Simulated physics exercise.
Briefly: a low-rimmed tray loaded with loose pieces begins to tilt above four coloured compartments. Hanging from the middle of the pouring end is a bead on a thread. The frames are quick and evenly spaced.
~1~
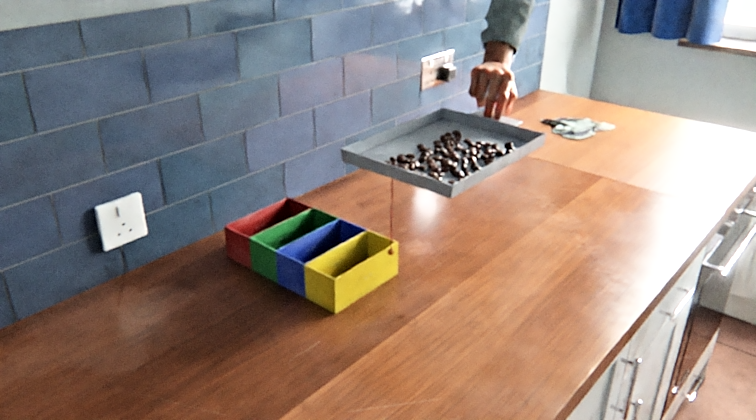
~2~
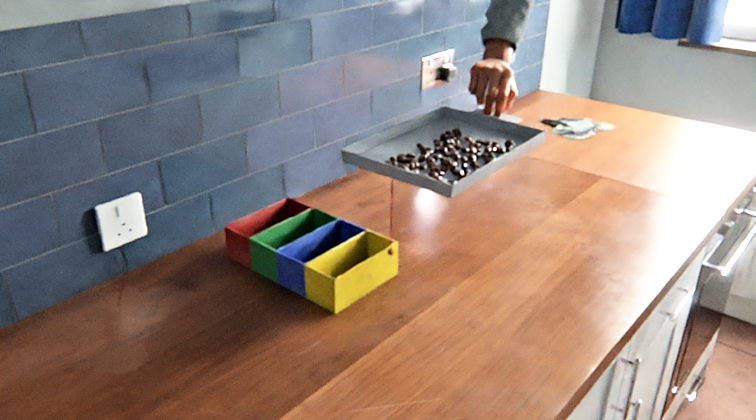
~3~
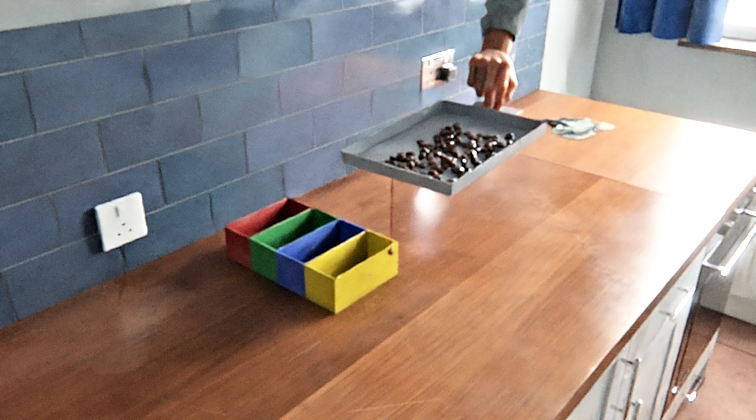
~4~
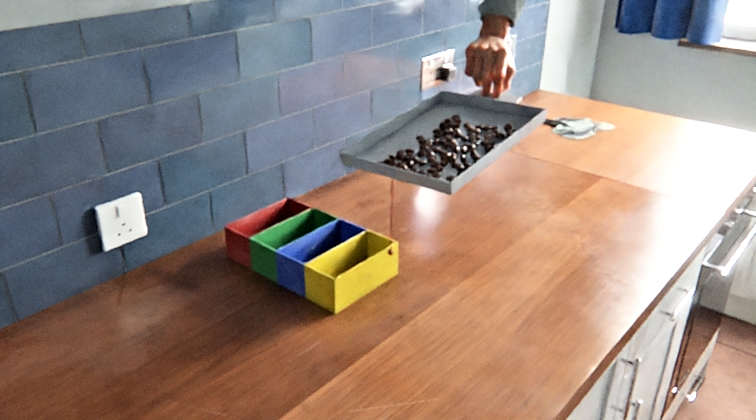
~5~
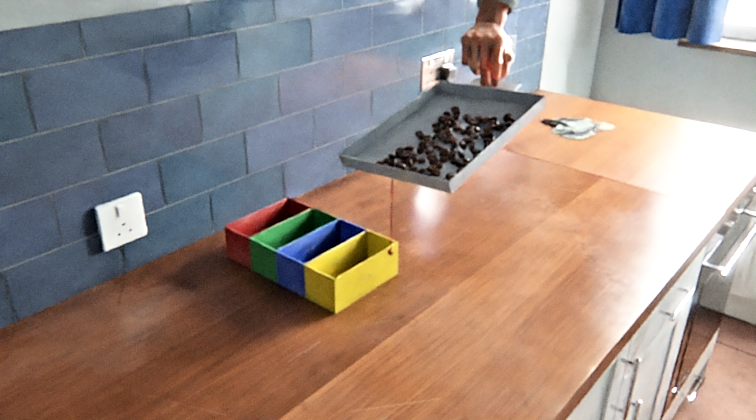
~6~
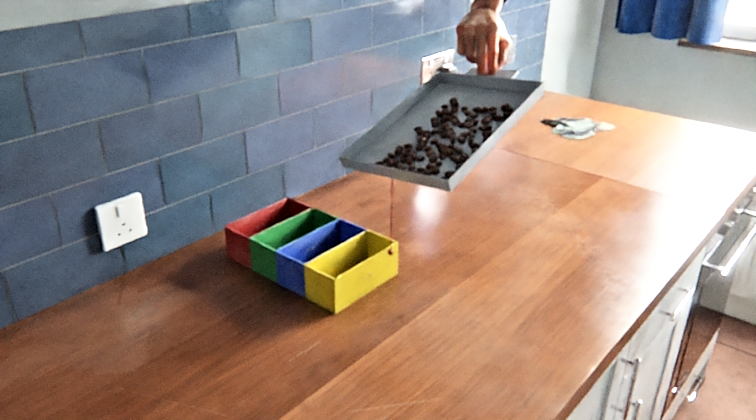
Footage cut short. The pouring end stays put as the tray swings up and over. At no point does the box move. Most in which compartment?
Yellow compartment.
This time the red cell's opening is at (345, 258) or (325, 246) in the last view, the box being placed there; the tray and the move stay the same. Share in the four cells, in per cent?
You'd get about 70 per cent first and about 100 per cent second.
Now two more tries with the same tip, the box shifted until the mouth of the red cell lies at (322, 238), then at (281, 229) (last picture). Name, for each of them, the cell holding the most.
Try 1 - the cell in green. Try 2 - blue.
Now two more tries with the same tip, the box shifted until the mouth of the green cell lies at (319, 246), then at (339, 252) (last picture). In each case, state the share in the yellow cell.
About 20 per cent, then about 0 per cent.
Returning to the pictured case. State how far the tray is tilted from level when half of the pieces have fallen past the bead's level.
At about 110°.
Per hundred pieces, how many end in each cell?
Looks like the red cell ends near 0 %, the green cell near 0 %, the blue cell near 20 %, and the yellow cell near 50 %.
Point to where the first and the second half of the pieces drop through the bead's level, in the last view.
I'd place the first part at (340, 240) and the rest at (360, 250).
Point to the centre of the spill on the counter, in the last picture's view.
Near (362, 321).
Soon, tray tipped steeply; all on the tray.
A while on, tray tipped past a quarter turn; about half on the tray; about a quarter in the yellow cell; a small part in the blue cell; a small part falling or outside the box.
Towards the end, tray tipped past a quarter turn; about half in the yellow cell; about a quarter in the blue cell; a stray few in the green cell; about a quarter falling or outside the box.
Finally, tray tipped past a quarter turn; about half in the yellow cell; about a quarter in the blue cell; a stray few in the green cell; none in the red cell; about a quarter outside the box.
